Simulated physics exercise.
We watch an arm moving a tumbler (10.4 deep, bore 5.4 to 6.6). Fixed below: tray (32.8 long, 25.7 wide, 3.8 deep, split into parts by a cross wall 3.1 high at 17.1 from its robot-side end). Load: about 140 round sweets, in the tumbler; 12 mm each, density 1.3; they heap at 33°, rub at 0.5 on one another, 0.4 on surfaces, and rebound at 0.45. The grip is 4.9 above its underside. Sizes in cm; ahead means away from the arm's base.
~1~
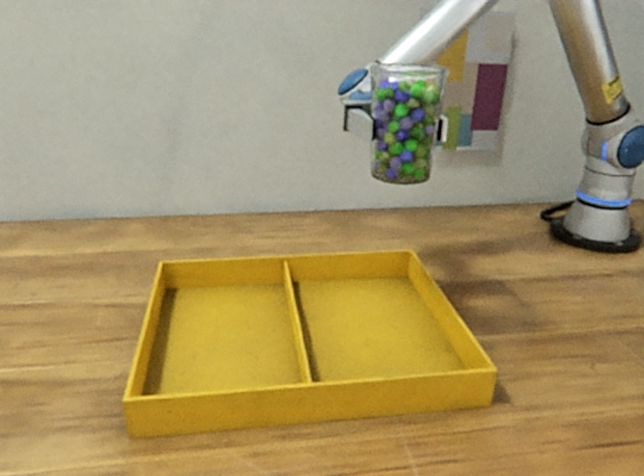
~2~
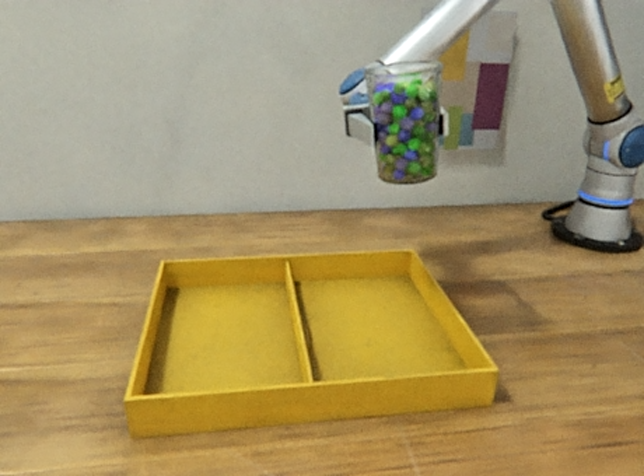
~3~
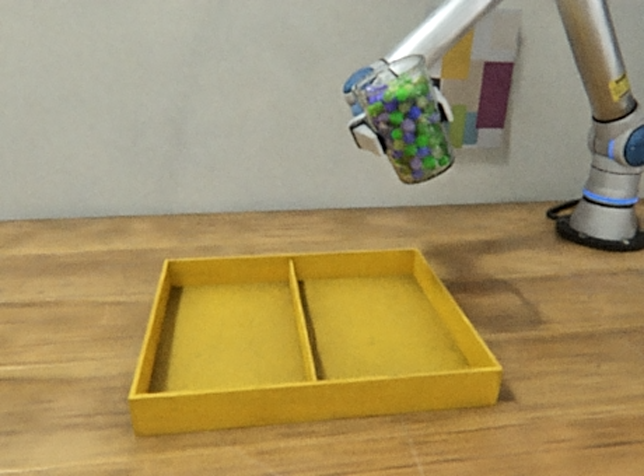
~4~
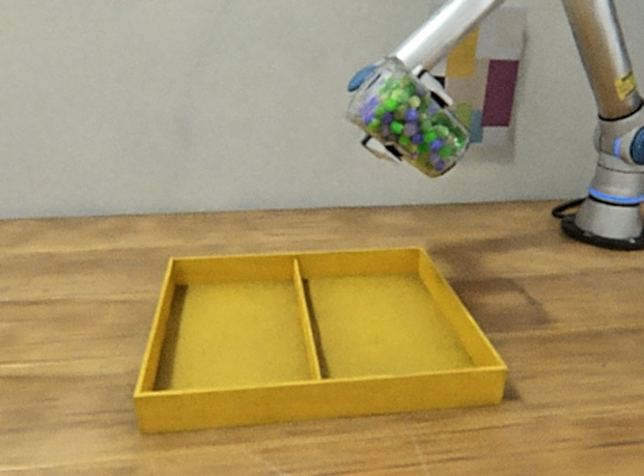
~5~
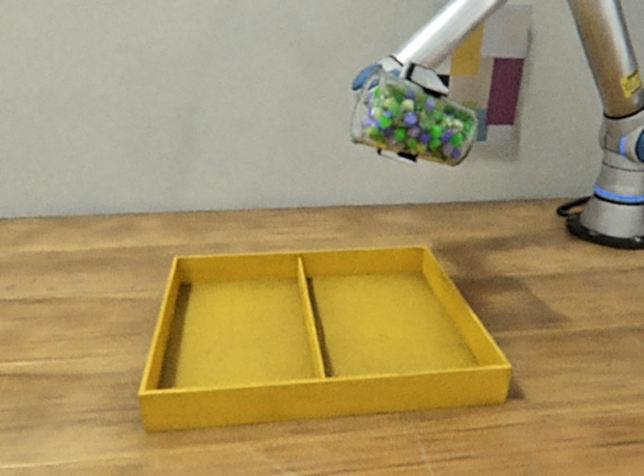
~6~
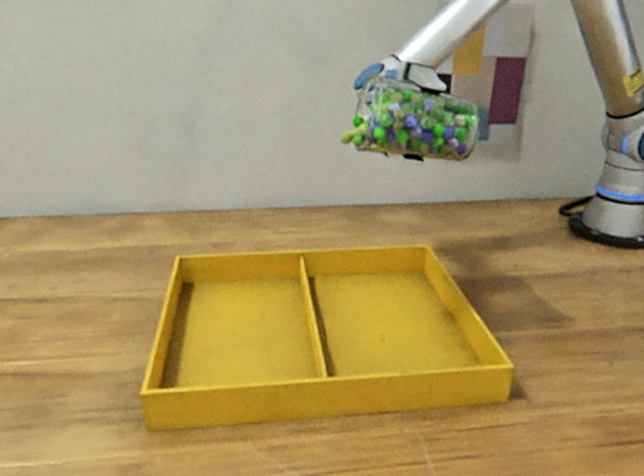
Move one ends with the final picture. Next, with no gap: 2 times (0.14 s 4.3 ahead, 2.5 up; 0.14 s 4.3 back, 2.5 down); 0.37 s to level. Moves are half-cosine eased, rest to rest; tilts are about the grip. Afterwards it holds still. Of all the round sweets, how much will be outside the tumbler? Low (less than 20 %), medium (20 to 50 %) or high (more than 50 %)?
Answer: High; more than 50 % of the round sweets finish outside the tumbler.
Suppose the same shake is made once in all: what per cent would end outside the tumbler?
It would be near 55 per cent.
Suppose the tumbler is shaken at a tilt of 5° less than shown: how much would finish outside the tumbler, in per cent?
It would be near 65 per cent.
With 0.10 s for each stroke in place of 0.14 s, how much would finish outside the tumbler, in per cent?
It would be near 95 per cent.
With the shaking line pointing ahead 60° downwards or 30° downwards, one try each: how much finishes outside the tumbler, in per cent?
About 15 and 40 per cent.
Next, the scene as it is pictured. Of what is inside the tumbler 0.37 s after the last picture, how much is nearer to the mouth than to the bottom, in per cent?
Roughly 40 per cent.
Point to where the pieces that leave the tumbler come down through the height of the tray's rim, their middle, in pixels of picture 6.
Around (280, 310).
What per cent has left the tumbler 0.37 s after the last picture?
About 55 per cent by then.
Then, 0.37 s on, tilted 79° forward, highest piece 27 above the table; 68 in the tumbler, 57 in the far-side part, 8 in the robot-side part, 12 in flight or on a rim.
Then, 0.74 s on, tilted 40° forward, highest piece 26 above the table; 84 in the far-side part, 37 in the tumbler, 22 in the robot-side part, 2 in flight or on a rim.
Then, 1.13 s on, level, highest piece 23 above the table; 87 in the far-side part, 37 in the tumbler, 21 in the robot-side part.
Then, 2.18 s on, level, highest piece 23 above the table; 87 in the far-side part, 37 in the tumbler, 21 in the robot-side part.
In the end, 87 in the far-side part, 37 in the tumbler, 21 in the robot-side part. That is 74 % outside the tumbler.
